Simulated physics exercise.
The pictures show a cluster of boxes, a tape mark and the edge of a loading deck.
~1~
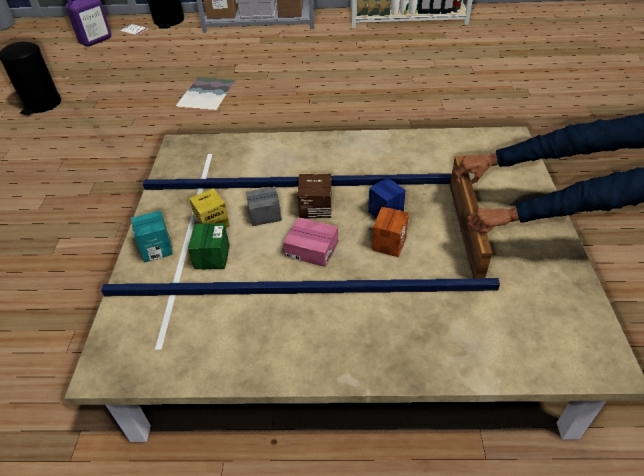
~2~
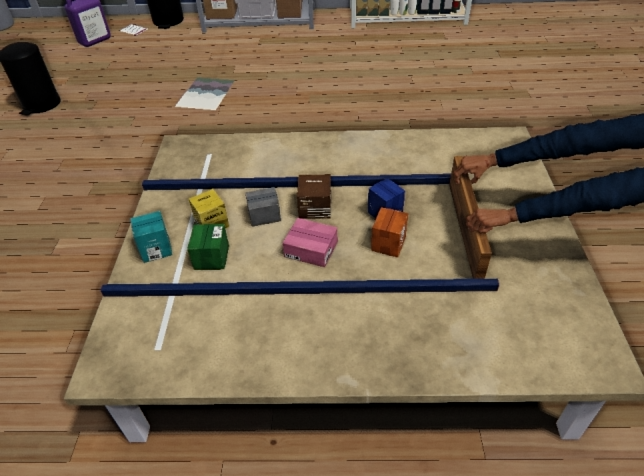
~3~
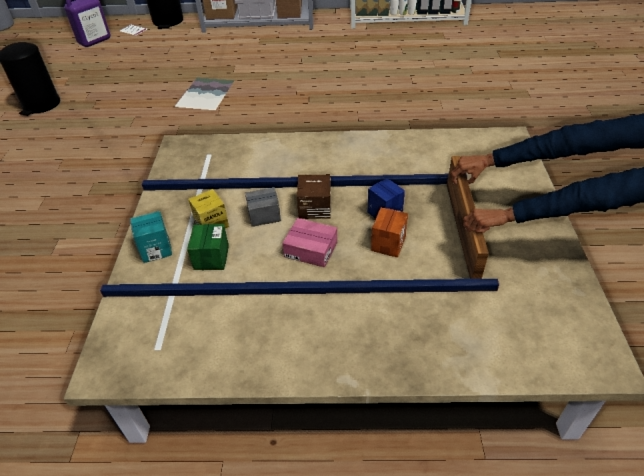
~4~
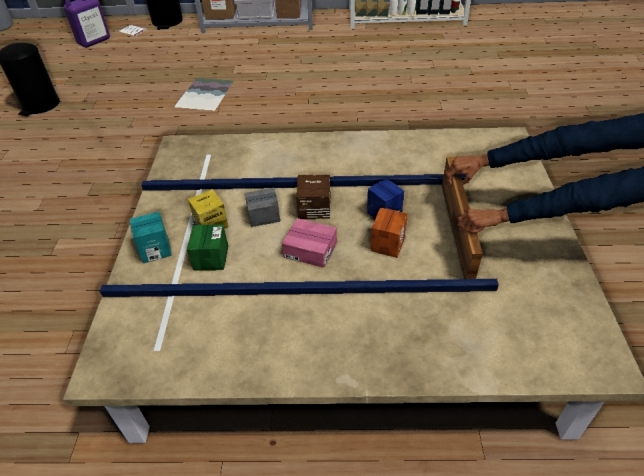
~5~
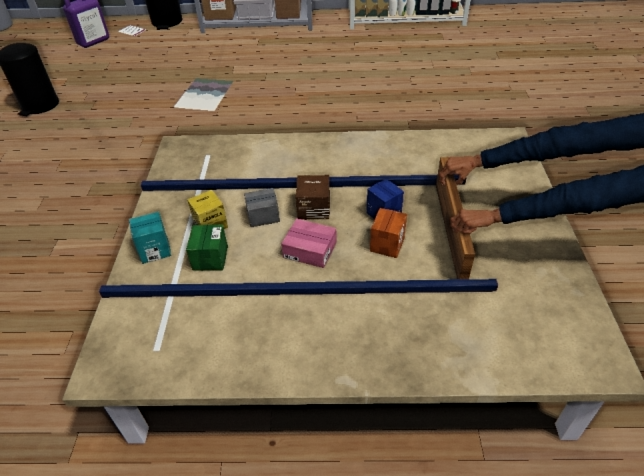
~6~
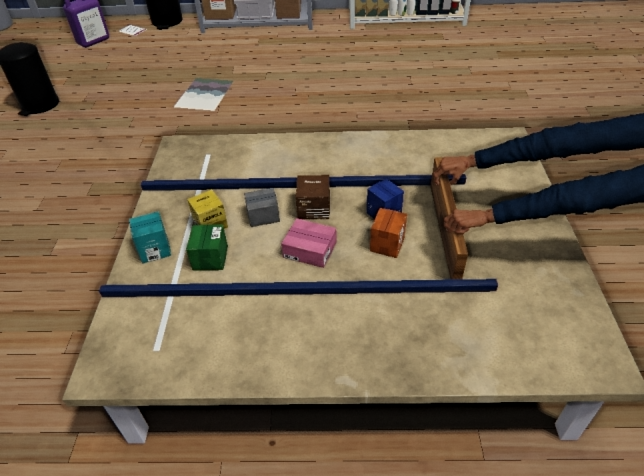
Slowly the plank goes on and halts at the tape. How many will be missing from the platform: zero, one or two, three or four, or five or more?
The number that fall off is three or four.
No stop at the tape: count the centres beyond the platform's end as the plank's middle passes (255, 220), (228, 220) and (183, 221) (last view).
The counts: 0, 1 and 4.
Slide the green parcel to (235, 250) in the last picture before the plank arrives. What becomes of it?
From there it goes over.
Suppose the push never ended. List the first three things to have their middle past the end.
In order: The turquoise parcel, then the yellow box, then the green parcel.
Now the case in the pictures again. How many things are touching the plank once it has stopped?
That makes 2.
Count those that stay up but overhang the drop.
That would be 1.
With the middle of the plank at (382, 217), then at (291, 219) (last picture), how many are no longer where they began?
At the one place 2, at the other 7.
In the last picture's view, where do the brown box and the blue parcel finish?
Near (153, 193) and (177, 199).
Soon after, none off yet; turquoise parcel at rest near (151, 238); yellow box at rest near (208, 214); green parcel at rest near (208, 248).
After that, none off yet; turquoise parcel displaced a little near (145, 240); yellow box displaced about its own width near (170, 220); green parcel displaced about its own width near (180, 248).
In the end, the number that fall off is three or four; gone, grey parcel, green parcel, yellow box and turquoise parcel.
